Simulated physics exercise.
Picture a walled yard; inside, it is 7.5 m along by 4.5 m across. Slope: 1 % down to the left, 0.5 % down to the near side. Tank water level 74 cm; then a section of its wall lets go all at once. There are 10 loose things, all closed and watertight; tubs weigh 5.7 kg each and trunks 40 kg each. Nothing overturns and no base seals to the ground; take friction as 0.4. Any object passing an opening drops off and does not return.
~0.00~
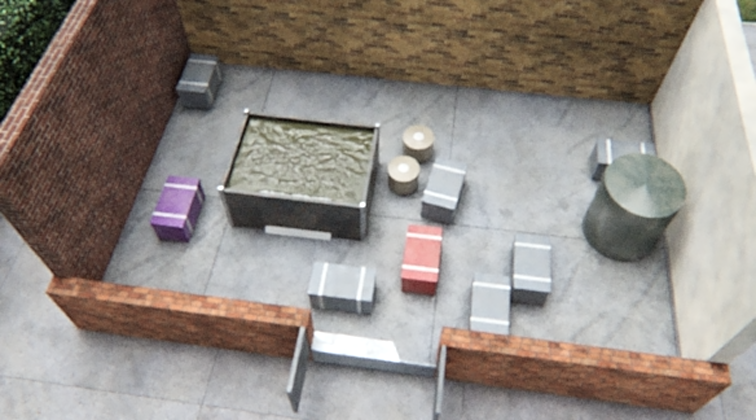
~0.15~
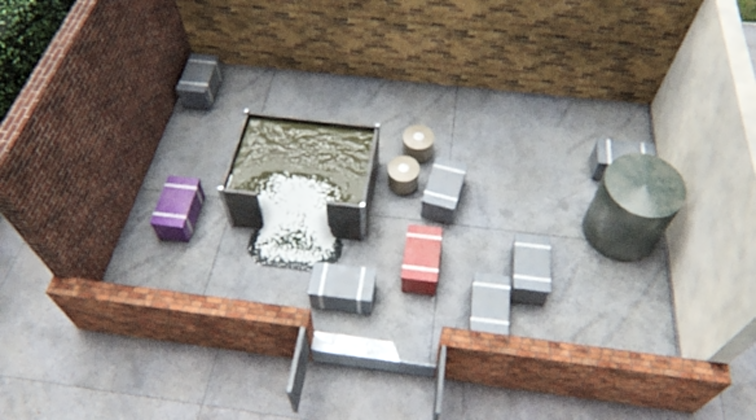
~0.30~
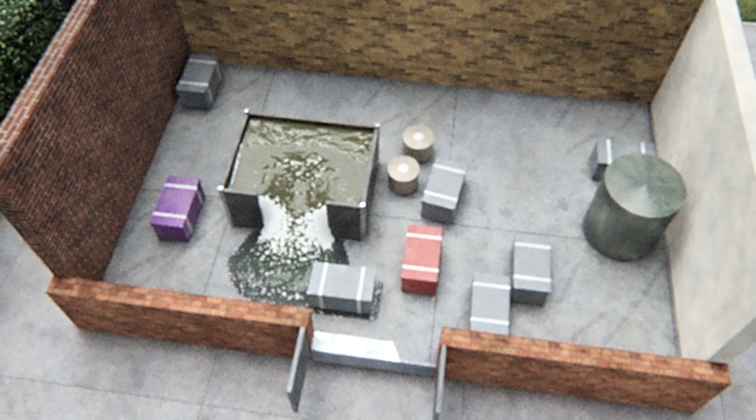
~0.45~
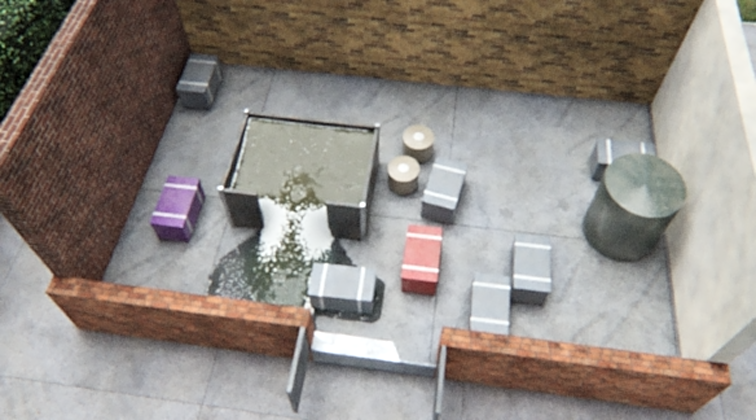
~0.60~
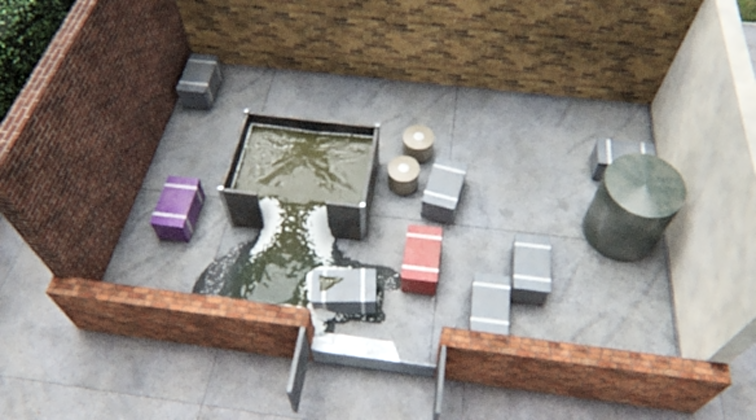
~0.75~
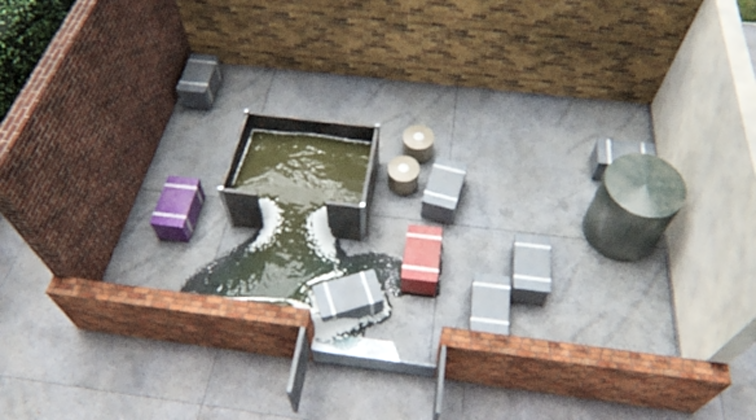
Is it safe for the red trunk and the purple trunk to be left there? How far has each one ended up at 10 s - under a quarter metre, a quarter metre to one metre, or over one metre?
At the end, chances are the red trunk won't really stir, chances are the purple trunk gets shoved a modest way.
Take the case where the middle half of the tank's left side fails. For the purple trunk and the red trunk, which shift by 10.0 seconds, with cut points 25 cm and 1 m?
Here's how it goes: The purple trunk winds up well off, and the red trunk scarcely moves.
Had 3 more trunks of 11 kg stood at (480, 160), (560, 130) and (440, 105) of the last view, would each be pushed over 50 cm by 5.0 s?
Taking them in the order given: Falls short, falls short and falls short.
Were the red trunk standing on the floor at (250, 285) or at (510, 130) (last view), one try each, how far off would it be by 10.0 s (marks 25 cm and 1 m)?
From the first place it goes well off; from the second it is barely disturbed.
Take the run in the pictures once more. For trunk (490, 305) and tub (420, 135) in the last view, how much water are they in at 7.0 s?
Roughly 2 and 4 cm.
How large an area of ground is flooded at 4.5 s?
Somewhere about 21 m2, give or take.
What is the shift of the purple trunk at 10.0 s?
Roughly 40 cm.
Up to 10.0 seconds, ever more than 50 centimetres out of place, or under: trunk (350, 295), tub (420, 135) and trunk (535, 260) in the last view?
In sequence - crossed the line; crossed the line; stayed below the line.
After 2.0 s the red trunk is near (423, 252), 0.0 m from its start, aground; the purple trunk is near (175, 201), 0.0 m from its start, aground; 0 of 10 are out; 0 afloat.
After 4.5 s the red trunk is near (423, 252), 0.0 m from its start, aground; the purple trunk is near (202, 190), 0.4 m from its start, aground; 0 of 10 are out; 1 afloat.
After 7.0 s the red trunk is near (423, 252), 0.0 m from its start, aground; the purple trunk is near (202, 190), 0.4 m from its start, aground; 0 of 10 are out; 0 afloat.
After 10.0 s the red trunk is near (423, 252), 0.0 m from its start, aground; the purple trunk is near (202, 190), 0.4 m from its start, aground; 0 of 10 are out; 2 afloat.
